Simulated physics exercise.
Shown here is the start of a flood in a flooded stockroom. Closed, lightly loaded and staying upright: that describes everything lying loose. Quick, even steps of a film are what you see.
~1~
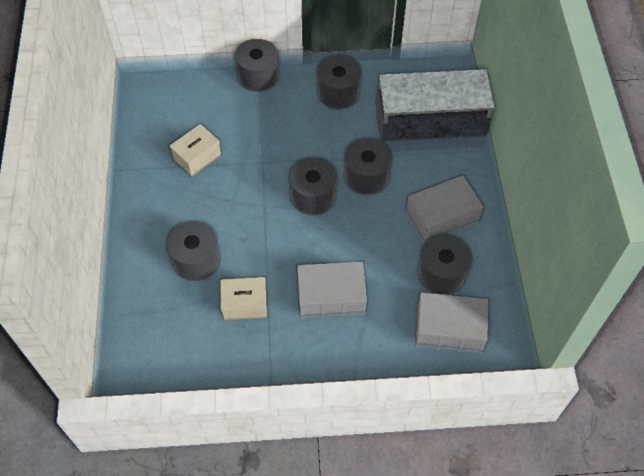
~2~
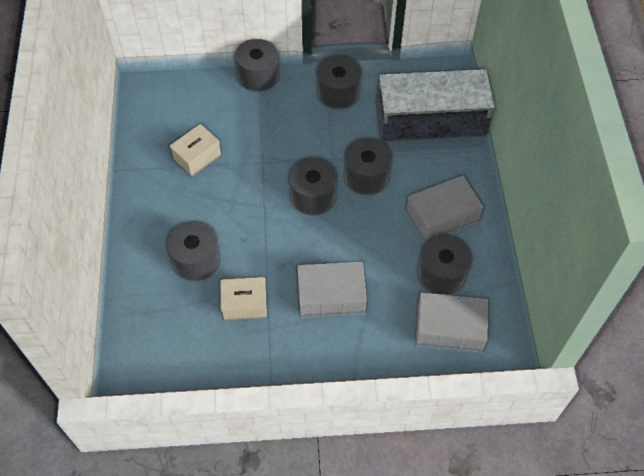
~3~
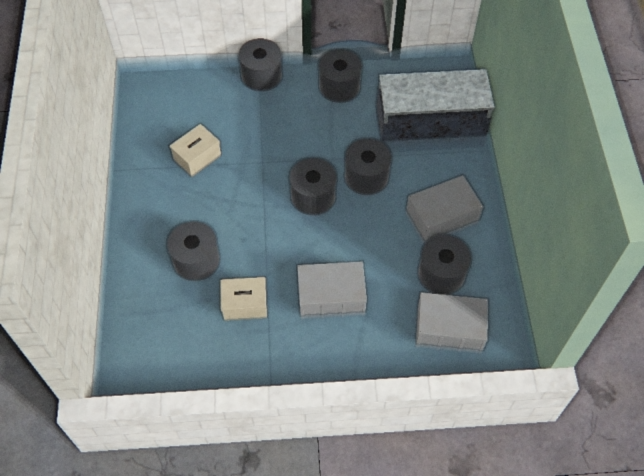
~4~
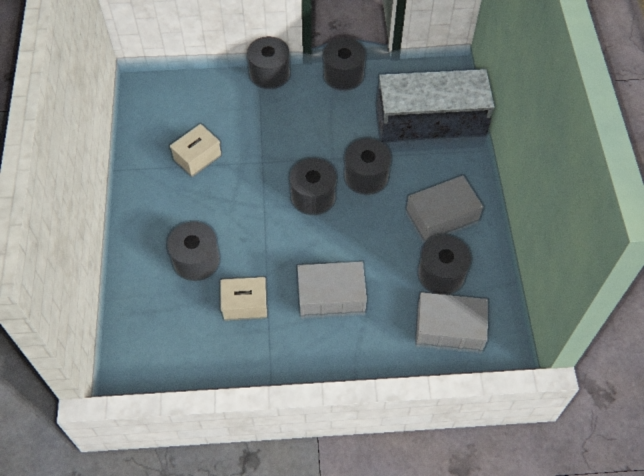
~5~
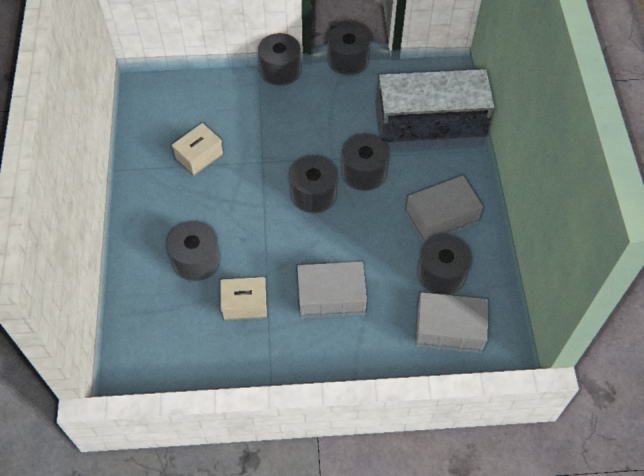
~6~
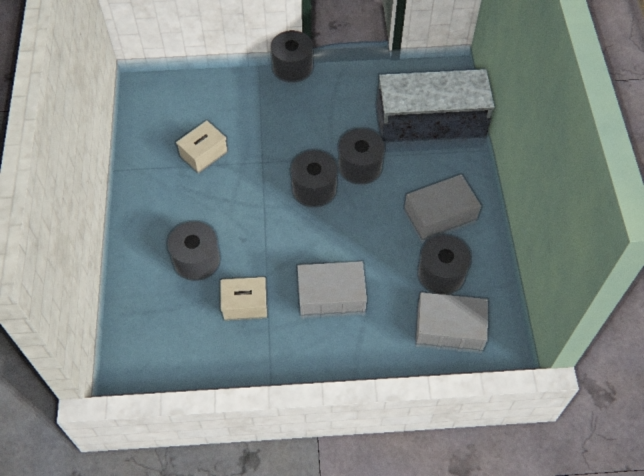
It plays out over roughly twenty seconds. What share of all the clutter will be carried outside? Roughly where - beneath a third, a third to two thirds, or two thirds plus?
Roughly a third to two thirds.
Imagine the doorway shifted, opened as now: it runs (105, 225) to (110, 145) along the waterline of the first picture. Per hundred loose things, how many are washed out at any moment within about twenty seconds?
That comes to 50 per cent of the things.
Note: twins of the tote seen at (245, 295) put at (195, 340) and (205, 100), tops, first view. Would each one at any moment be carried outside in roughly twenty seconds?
In order, the first is never leaving and the second is escaping.
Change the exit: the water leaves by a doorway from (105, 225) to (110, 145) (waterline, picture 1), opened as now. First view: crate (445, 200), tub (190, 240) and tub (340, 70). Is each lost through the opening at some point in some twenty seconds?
One by one as named: Doesn't escape, gets away and doesn't escape.
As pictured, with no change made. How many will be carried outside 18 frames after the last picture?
The answer here is 4.
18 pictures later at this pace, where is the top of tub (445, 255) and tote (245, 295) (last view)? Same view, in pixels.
First near (433, 223), second near (252, 253).
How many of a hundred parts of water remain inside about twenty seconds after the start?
50 %.
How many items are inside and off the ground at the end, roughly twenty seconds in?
It adds up to 5.
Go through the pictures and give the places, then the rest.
In the first frame, a tub at (256, 54), afloat; a tub at (368, 157), afloat; 0 of 11 have shifted.
In the second frame, a tub at (256, 54) floats; a tub at (368, 157), afloat; 0 of 11 have shifted.
In the third frame, a tub at (260, 54) floats, close to its start; a tub at (368, 157) floats; 1 of 11 have shifted.
In the fourth frame, a tub at (268, 52), afloat, close to its start; a tub at (368, 157), afloat; 2 of 11 have shifted.
In the fifth frame, a tub at (279, 49) floats, close to its start; a tub at (366, 153), afloat, close to its start; 3 of 11 have shifted.
In the sixth frame, a tub at (292, 46) floats, a stride from its start; a tub at (362, 147), afloat, close to its start; 5 of 11 have shifted.
A moment on, 2 of 11 are out; 9 afloat.
Next, 4 of 11 are out; 7 afloat.
Later, 5 of 11 are out; 6 afloat.
In the end, 6 of 11 are out; 5 afloat.
